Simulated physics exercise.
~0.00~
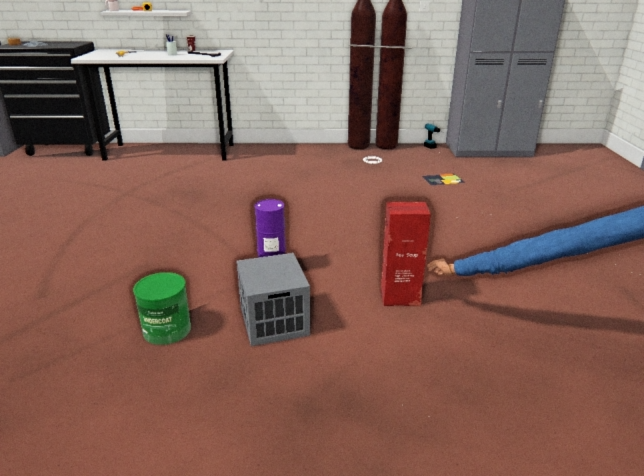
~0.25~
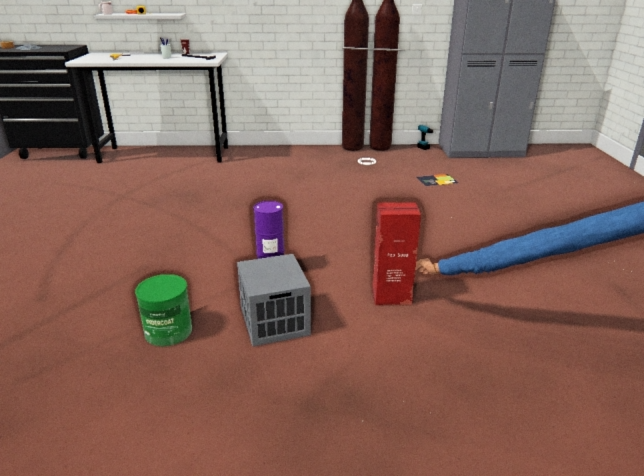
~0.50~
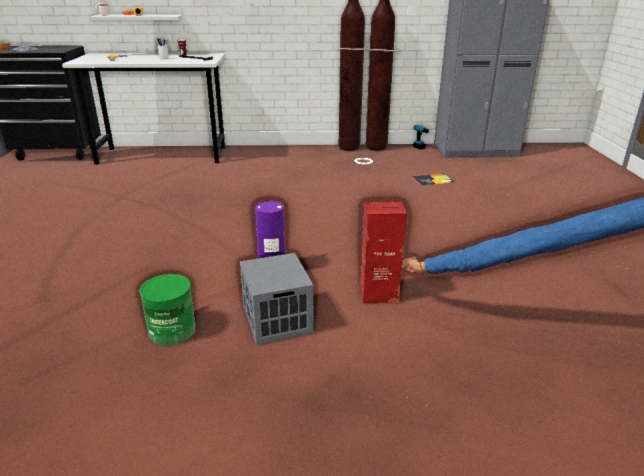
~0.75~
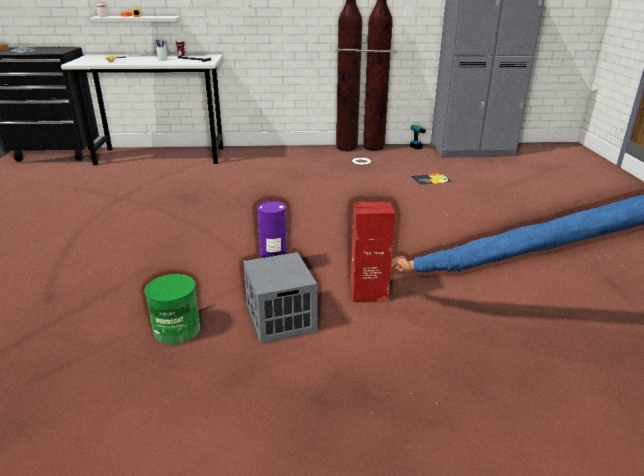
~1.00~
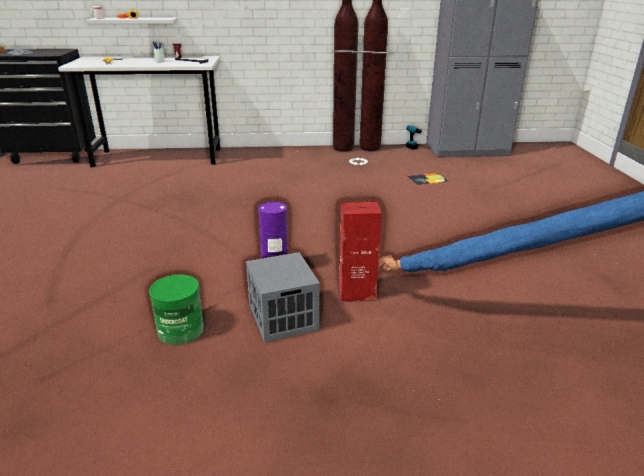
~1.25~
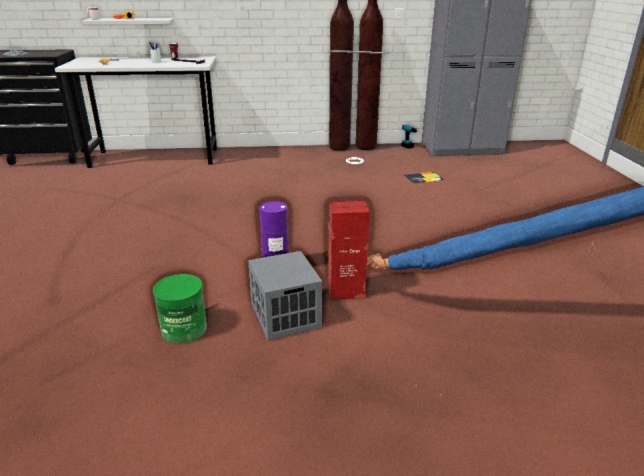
In a workshop with a reddish-brown floor and white brick walls, seen from slightly above, a workbench, dark gas cylinders and grey lockers line the back. A green pail stands at left, a grey crate near the middle with a purple canister behind it, and a tall red box to the right. A blue-sleeved arm reaches in from the right, its fingertip against the box. The hand slowly pushes the box left across the floor while the view drifts slightly sideways. The box stays upright and ends close beside the crate, with the other items still in place.
